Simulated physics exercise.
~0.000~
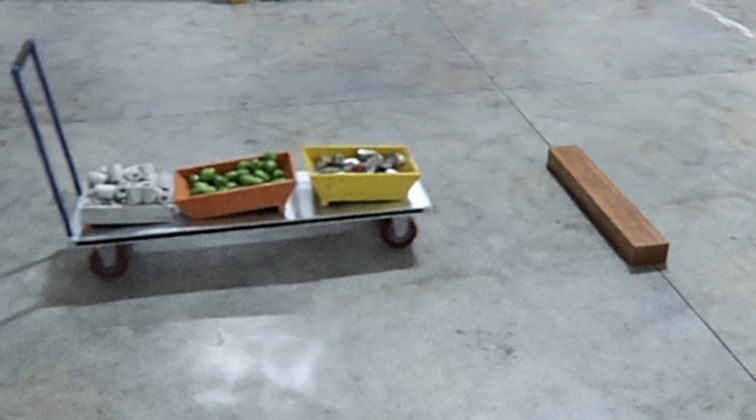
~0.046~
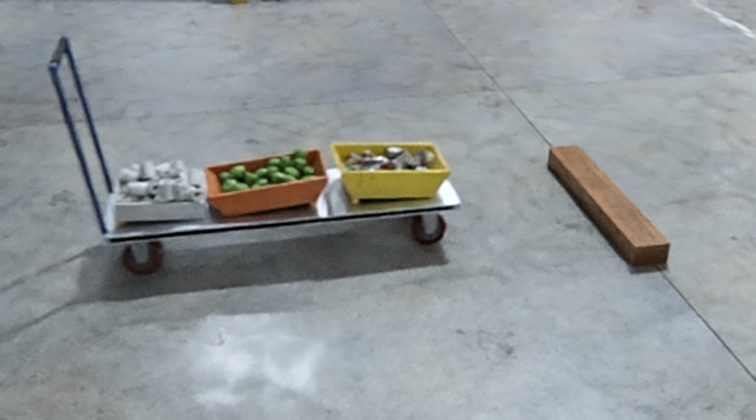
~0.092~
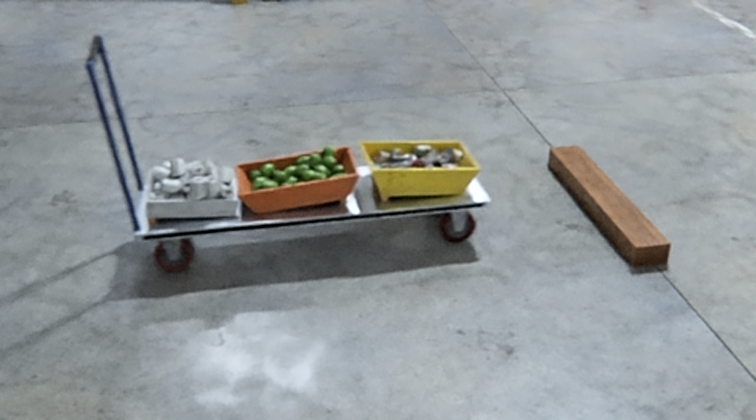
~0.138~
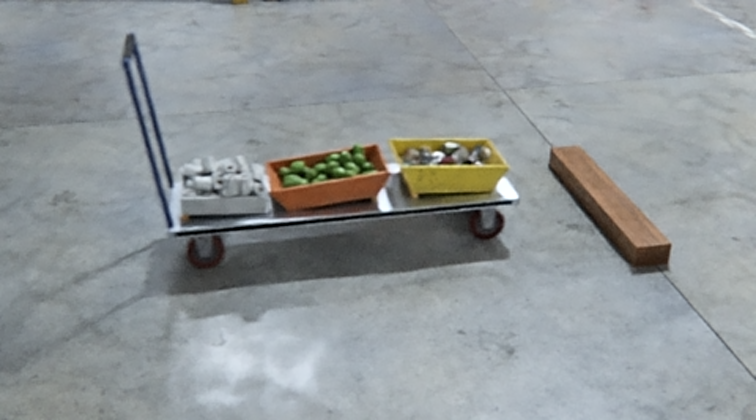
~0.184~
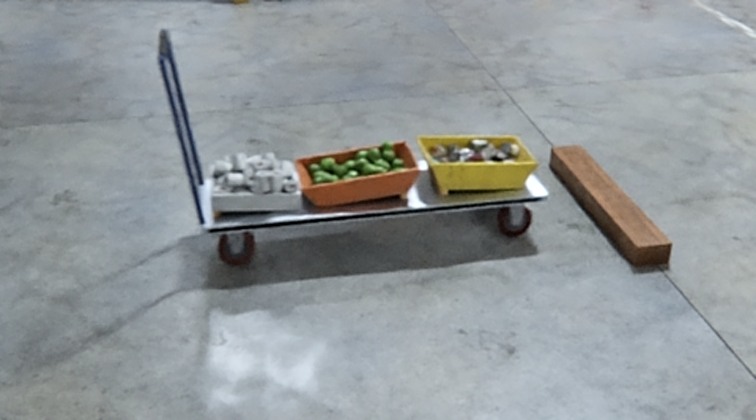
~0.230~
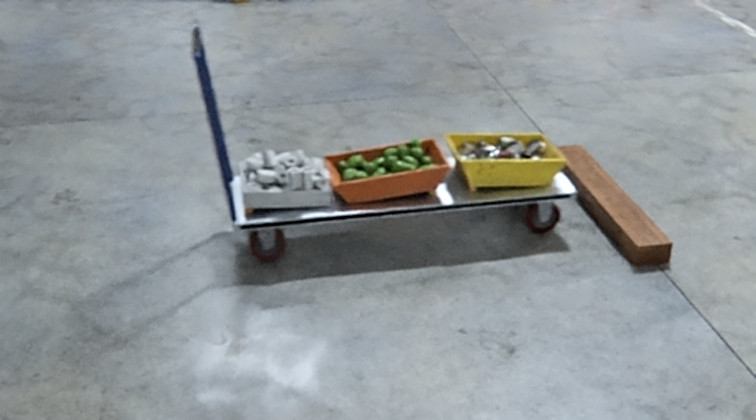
A flat trolley with a blue upright handle rolls steadily from left to right across a grey concrete floor, seen from slightly above by a still camera. It carries a white tray of pale rolls at the left, an orange tray of green limes in the middle and a yellow tray of small tins at the right. The loaded trays ride along unshifted, drawing closer to a brown wooden beam lying on the right.
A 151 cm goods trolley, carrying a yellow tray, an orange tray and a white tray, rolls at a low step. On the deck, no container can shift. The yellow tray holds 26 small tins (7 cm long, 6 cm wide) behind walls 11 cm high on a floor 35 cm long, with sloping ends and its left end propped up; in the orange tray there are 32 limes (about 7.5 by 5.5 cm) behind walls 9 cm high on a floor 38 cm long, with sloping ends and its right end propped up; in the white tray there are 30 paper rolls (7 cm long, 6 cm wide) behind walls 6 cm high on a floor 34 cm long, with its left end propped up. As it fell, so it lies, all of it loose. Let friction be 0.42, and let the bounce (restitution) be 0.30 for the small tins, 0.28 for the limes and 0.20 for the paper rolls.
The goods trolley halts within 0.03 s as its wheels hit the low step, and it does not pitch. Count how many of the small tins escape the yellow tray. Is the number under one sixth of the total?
No, it is over one sixth.
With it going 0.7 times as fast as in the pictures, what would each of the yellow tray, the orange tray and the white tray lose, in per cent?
Yellow tray 10, orange tray 10, white tray 30 per cent.
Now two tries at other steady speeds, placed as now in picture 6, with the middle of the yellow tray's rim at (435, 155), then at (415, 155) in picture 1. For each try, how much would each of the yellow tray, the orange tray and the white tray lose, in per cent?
Per cent lost, first try then second - yellow tray: 0, 10; orange tray: 0, 10; white tray: 10, 20.
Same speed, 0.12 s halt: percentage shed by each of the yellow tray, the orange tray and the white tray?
Yellow tray 20 %, orange tray 20 %, white tray 40 %.
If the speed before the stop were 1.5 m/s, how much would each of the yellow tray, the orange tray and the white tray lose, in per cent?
Yellow tray 0 %, orange tray 0 %, white tray 20 %.
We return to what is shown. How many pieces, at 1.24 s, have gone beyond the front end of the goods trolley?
About 8.
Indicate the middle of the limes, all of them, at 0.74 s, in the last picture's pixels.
Middle: About (462, 163) px.
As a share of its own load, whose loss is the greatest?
The white tray is the one.
After 0.29 s, impact.
After 0.39 s, yellow tray 25 in, 1 out, orange tray 31 in, 1 out and white tray 24 in, 6 out.
After 0.51 s, yellow tray 21 in, 5 out, orange tray 27 in, 5 out and white tray 17 in, 13 out.
After 0.74 s, yellow tray 18 in, 8 out, orange tray 26 in, 6 out and white tray 16 in, 14 out.
Final count (at 1.24 s), yellow tray 18 in, 8 out, orange tray 26 in, 6 out and white tray 15 in, 15 out. Asked share, 8 of 26, 31 per cent.
